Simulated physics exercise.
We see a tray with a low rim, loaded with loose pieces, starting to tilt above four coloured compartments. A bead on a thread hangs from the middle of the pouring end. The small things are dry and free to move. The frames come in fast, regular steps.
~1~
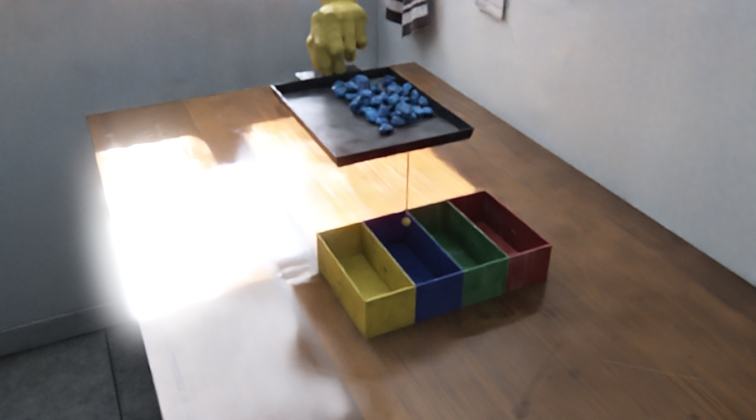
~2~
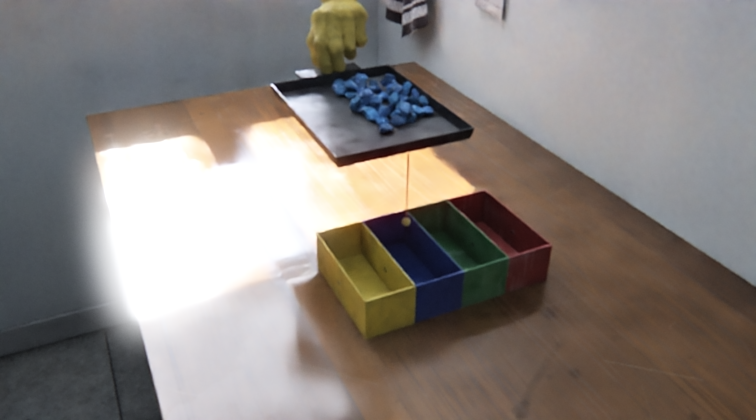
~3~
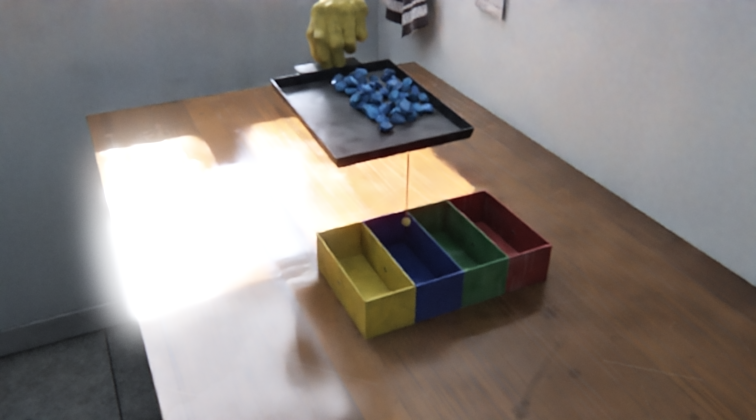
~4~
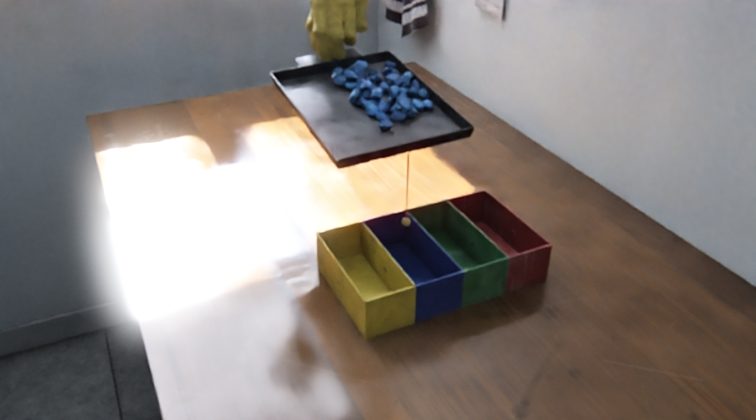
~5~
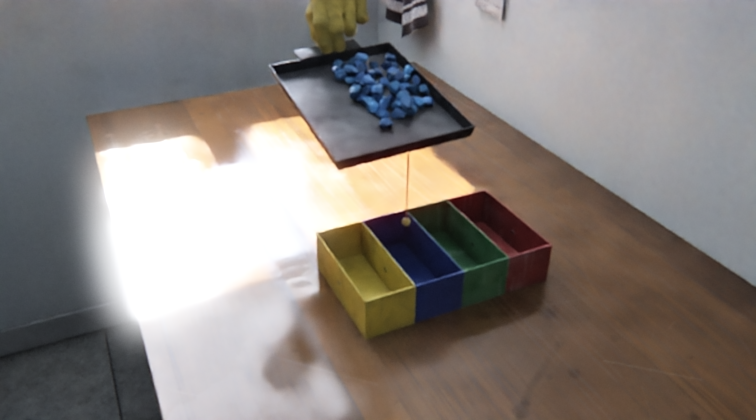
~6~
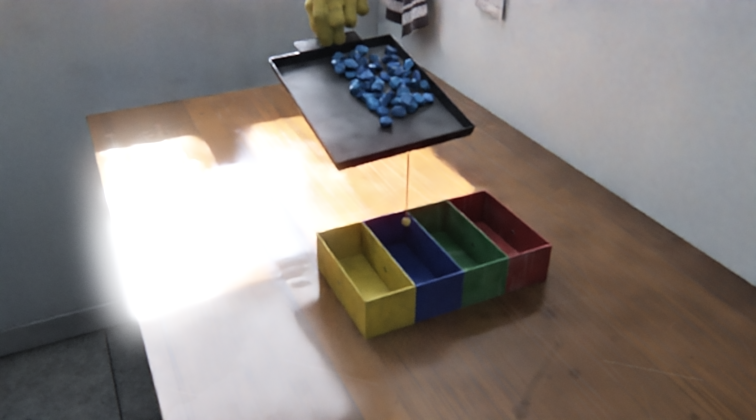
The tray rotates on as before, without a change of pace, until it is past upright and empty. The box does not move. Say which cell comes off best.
It favours the yellow compartment.
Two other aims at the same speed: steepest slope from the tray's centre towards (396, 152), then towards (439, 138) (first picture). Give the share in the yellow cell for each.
About 30 and 0 per cent.
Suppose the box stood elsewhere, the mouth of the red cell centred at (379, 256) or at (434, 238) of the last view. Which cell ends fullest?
One: That red cell. Two: Green.
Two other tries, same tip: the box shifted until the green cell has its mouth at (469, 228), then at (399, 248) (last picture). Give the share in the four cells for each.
About 80 and 90 per cent.
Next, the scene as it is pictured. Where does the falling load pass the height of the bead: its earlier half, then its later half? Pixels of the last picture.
First near (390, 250), later near (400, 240).
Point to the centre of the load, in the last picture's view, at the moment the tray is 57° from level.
Around (389, 141).
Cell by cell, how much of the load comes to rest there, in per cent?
About: Yellow cell 50, blue cell 30, green cell 10, red cell 0 per cent.
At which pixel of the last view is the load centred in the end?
Near (383, 291).
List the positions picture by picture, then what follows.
Corners of the pouring end at (338, 155) and (471, 127), level; middle of the load at (376, 100), aquarium stones; bead on its thread at (406, 222); yellow cell at (390, 309); blue cell at (439, 293); green cell at (485, 279); red cell at (528, 265), in the first picture.
Corners of the pouring end at (338, 156) and (471, 127), level; middle of the load at (376, 99), in the second picture.
Corners of the pouring end at (338, 157) and (471, 127), tipped barely, lowest at the left corner; middle of the load at (376, 96), in the third picture.
Corners of the pouring end at (338, 158) and (471, 126), tipped a little, lowest at the left corner; middle of the load at (376, 91), in the fourth picture.
Corners of the pouring end at (338, 159) and (472, 126), tipped a little, lowest at the left corner; middle of the load at (376, 86), in the fifth picture.
Corners of the pouring end at (338, 161) and (472, 125), tipped a little, lowest at the left corner; middle of the load at (376, 81); yellow cell at (390, 309); blue cell at (439, 293); green cell at (485, 279); red cell at (528, 265), in the sixth picture.
Soon after the last picture, tray tipped steeply; most on the tray; a stray few in the yellow cell; a stray few in the green cell; a small part falling or outside the box.
A little later, tray tipped right over; about half on the tray; about a quarter in the yellow cell; a small part in the blue cell; a small part in the green cell; a small part falling or outside the box.
Later still, tray tipped past a quarter turn; about half in the yellow cell; about a third in the blue cell; a small part in the green cell; a small part falling or outside the box.
At rest, tray tipped past a quarter turn; about half in the yellow cell; about a third in the blue cell; a small part in the green cell; none in the red cell; a small part outside the box.
